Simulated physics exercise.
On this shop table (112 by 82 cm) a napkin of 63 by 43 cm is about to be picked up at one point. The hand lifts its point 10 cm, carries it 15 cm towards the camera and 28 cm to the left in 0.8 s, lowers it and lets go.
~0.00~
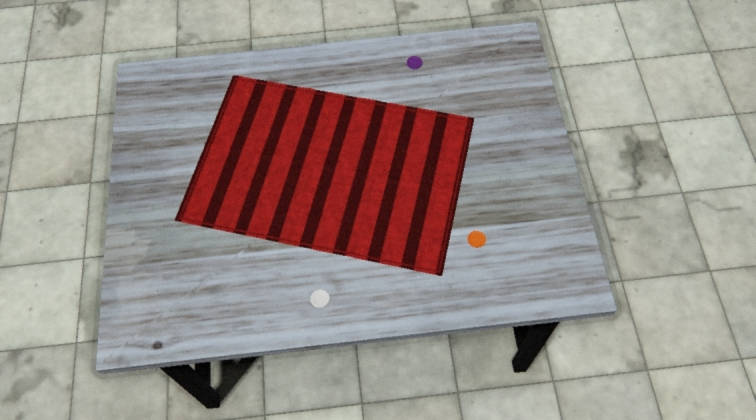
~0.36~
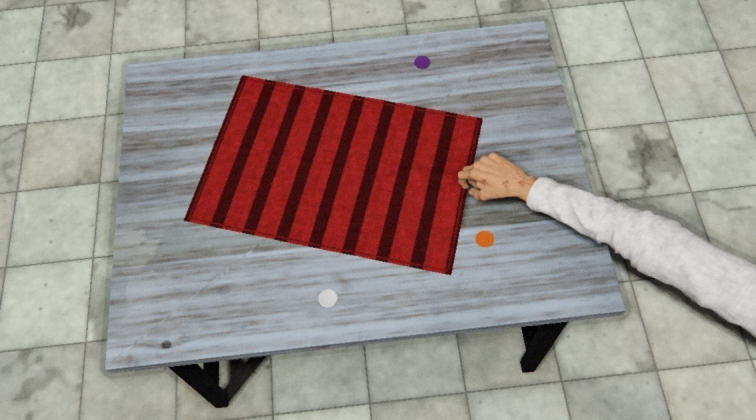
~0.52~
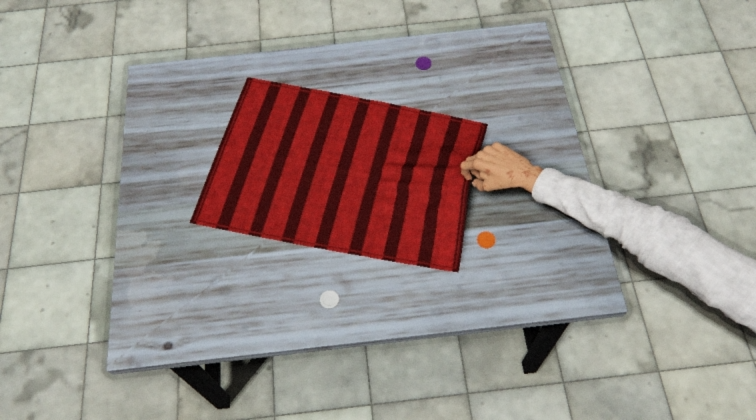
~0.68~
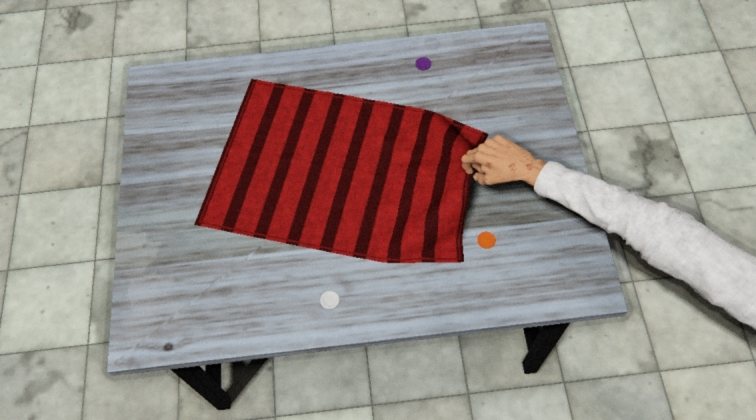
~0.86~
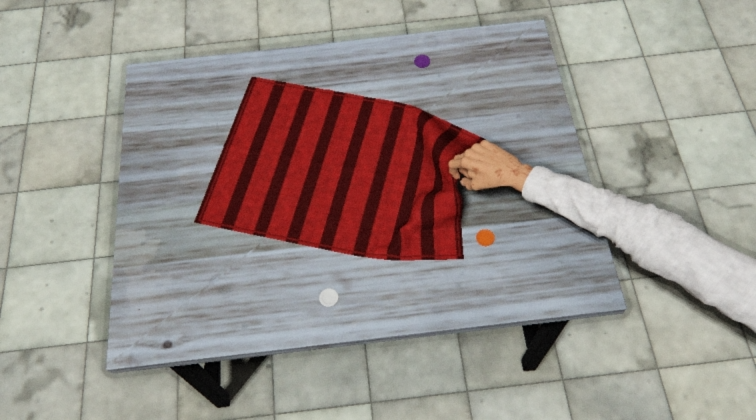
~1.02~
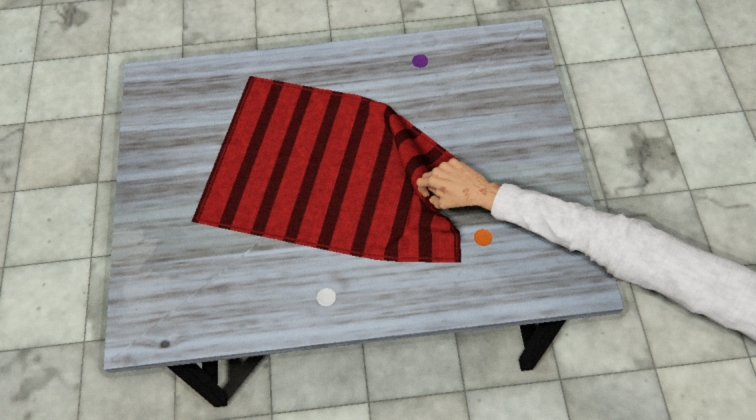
The clip opens on a red napkin with dark stripes lying flat on a wooden table among small colored discs. A hand reaches in from the right, grips the napkin near its right edge and lifts it slightly, then draws it left as the cloth bunches and folds beneath the fingers.
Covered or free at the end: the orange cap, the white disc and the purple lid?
Result: Orange cap still shows, white disc still shows, purple lid stays uncovered.
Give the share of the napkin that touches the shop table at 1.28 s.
Some 65 per cent.
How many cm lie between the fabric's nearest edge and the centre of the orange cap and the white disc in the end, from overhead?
About 16 cm, 3 cm.
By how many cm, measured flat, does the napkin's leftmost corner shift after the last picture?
Some 0 cm.
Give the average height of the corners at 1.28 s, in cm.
Some 1 cm up.
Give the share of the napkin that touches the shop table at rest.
About 65 %.
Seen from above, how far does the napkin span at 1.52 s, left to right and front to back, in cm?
Some 50 cm across and 66 cm deep.
After 1.3 s, 65 % of it is down, spanning 56 by 64 cm, above no small thing.
After 1.5 s, 60 % of it is down, spanning 51 by 67 cm, above no small thing.
After 1.8 s, 65 % of it is down, spanning 51 by 67 cm, above no small thing.
After 2.0 s, 65 % of it is down, spanning 51 by 66 cm, above no small thing.
After 3.0 s, 65 % of it is down, spanning 51 by 66 cm, above no small thing.
